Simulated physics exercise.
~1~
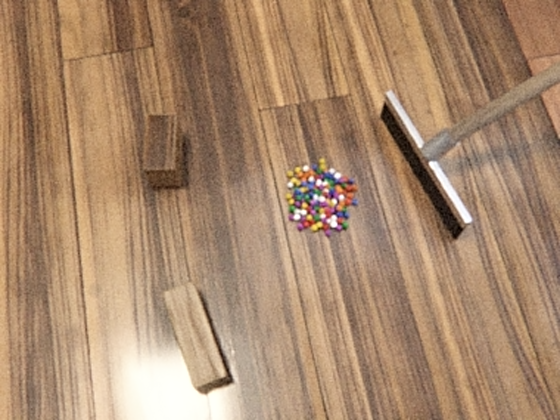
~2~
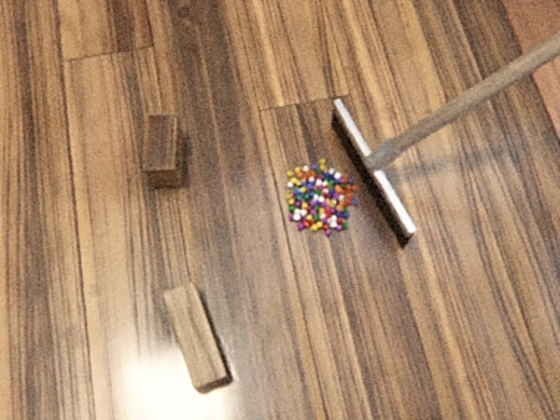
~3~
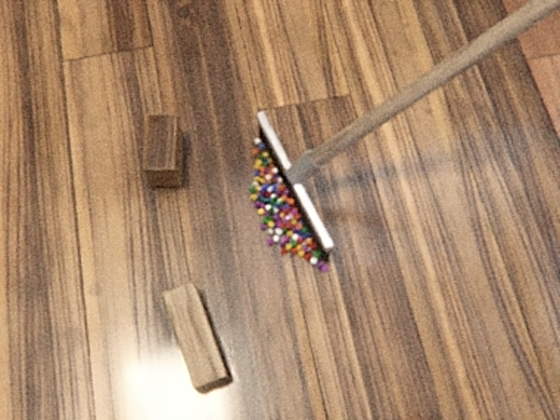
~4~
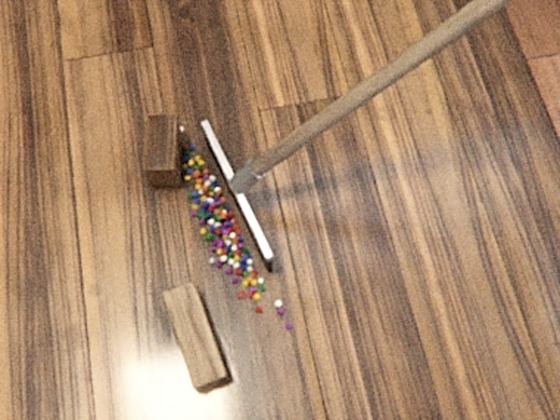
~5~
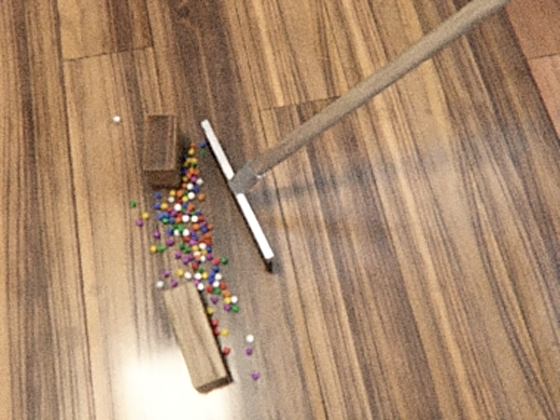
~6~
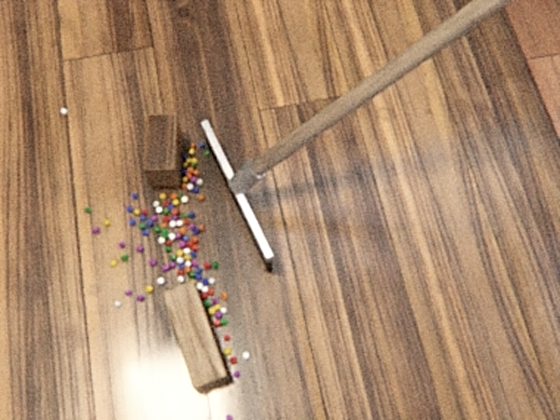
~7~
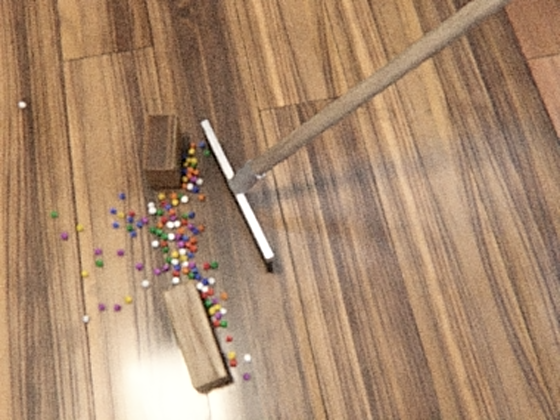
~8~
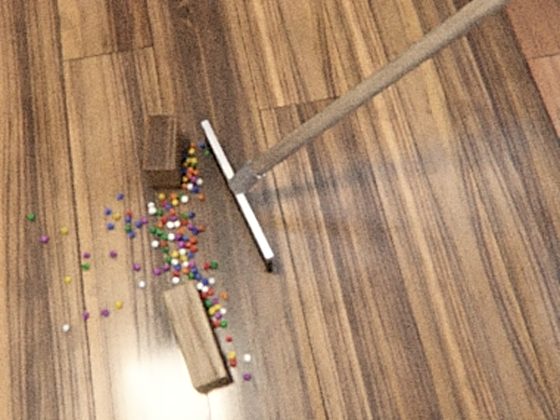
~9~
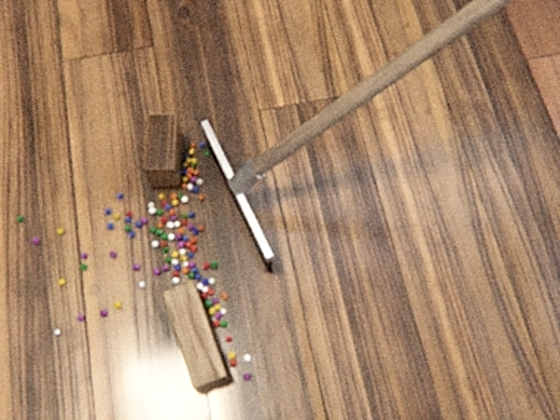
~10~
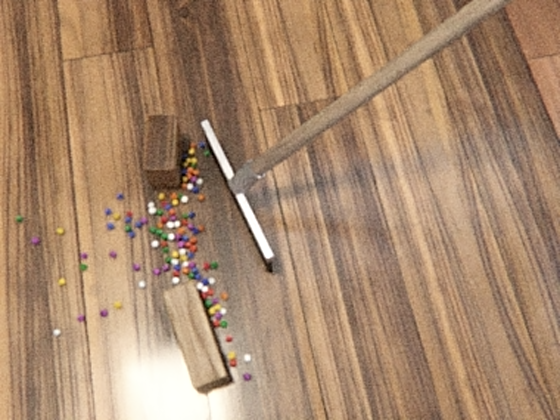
A squeegee on a long handle pushed a round pile of colorful beads left across a wooden floor toward two blocks, then stopped just short of them, and the beads spilled on, some scattering through the gap while many stayed before the blocks.
